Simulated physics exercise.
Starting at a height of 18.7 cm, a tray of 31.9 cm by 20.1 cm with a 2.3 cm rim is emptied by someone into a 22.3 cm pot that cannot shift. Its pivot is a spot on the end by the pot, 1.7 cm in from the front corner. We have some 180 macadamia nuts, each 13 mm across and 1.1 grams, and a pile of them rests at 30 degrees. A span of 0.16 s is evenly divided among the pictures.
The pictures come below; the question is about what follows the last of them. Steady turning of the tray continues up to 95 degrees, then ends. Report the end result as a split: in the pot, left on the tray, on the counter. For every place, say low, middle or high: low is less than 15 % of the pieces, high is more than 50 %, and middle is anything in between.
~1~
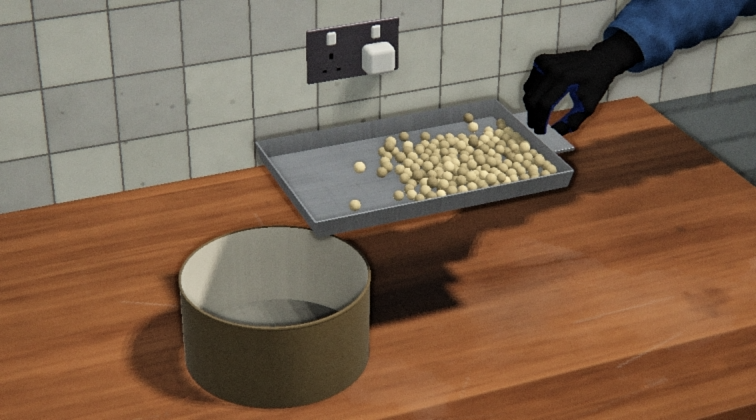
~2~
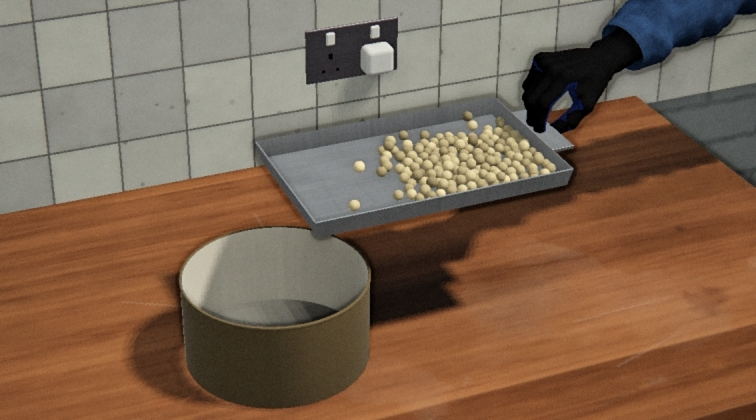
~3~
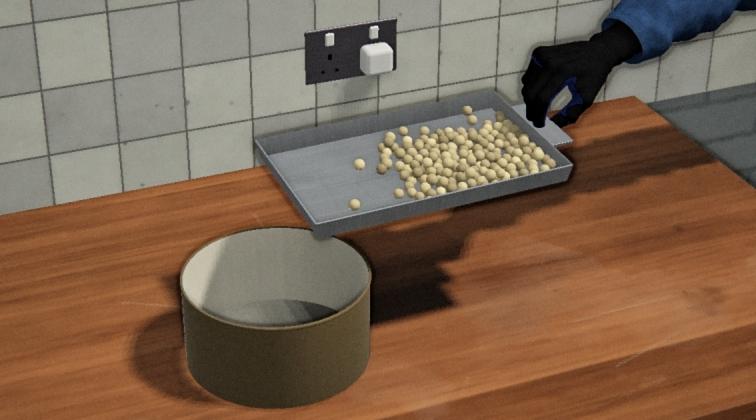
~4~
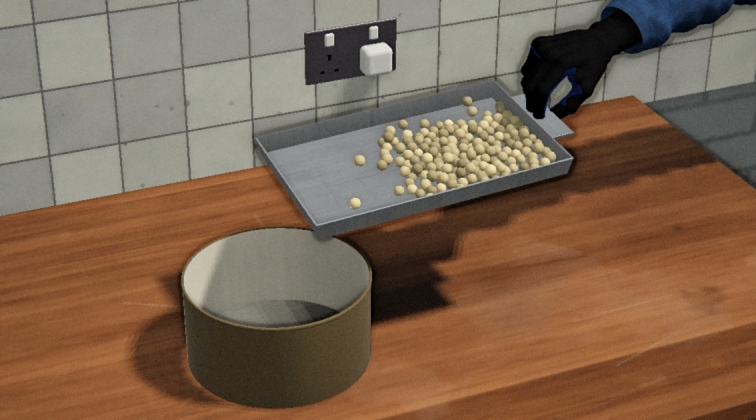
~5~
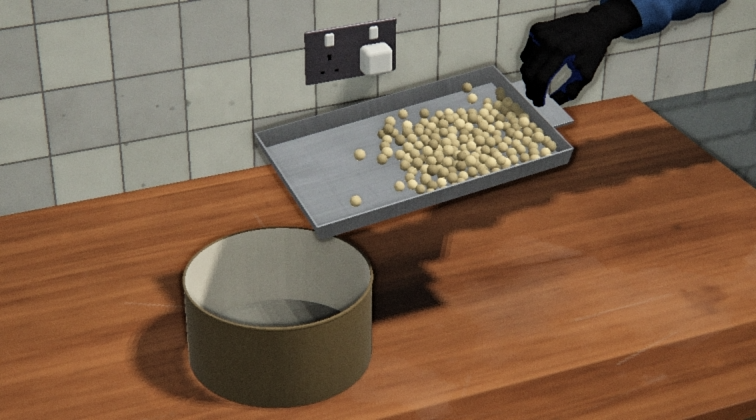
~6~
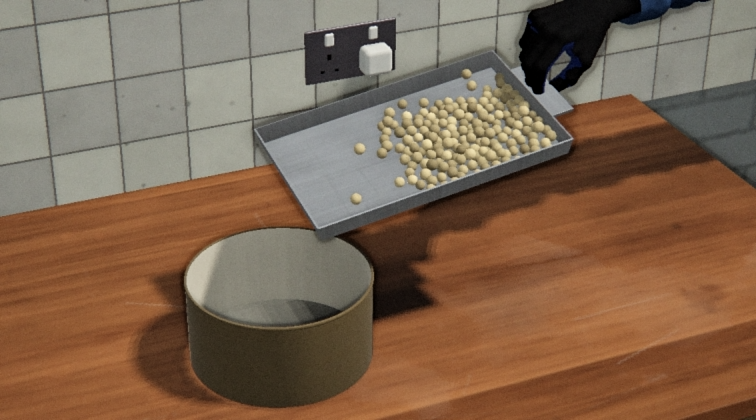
Here is the split: Pot: High; tray: Low; counter: Middle.
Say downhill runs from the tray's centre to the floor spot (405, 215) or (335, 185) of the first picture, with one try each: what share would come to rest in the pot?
Roughly 30 % for the first direction, roughly 65 % for the second.
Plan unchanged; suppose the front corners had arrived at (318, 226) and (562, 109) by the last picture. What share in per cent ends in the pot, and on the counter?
Pot 60; counter 40.
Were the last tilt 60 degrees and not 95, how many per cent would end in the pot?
That would be around 35 percent.
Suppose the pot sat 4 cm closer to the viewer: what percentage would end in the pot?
In that setup it would come to near 100 per cent.
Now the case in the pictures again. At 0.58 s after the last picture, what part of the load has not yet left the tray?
Something like 70 percent, roughly.
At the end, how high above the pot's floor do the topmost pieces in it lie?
Some 2.5 cm.
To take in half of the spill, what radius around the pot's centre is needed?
Some 36 cm, give or take.
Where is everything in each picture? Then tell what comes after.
The first picture shows tray tilt 0 degrees, front corners at (318, 220) and (568, 169); middle of the pieces at (464, 159); pot at (275, 274).
The second picture shows tray tilt 1 degrees, front corners at (318, 220) and (568, 168); middle of the pieces at (463, 158).
The third picture shows tray tilt 2 degrees, front corners at (318, 221) and (567, 164); middle of the pieces at (463, 154).
The fourth picture shows tray tilt 5 degrees, front corners at (319, 222) and (568, 157), lowest corner left front; middle of the pieces at (463, 148).
The fifth picture shows tray tilt 8 degrees, front corners at (320, 224) and (568, 147), lowest corner left front; middle of the pieces at (463, 139).
The sixth picture shows tray tilt 12 degrees, front corners at (320, 225) and (568, 138), lowest corner left front; middle of the pieces at (463, 131); pot at (279, 275).
Then, 0.35 s after the last picture, tilt 53 degrees; the tray holds 100 %, the pot 0 %.
Then, 0.58 s after the last picture, tilt 80 degrees; the tray holds 70 %, the pot 5 %.
Then, 0.92 s after the last picture, tilt 95 degrees; the tray holds 0 %, the pot 70 %.
In the end, pot 70 %, tray 0 %, counter 30 %.
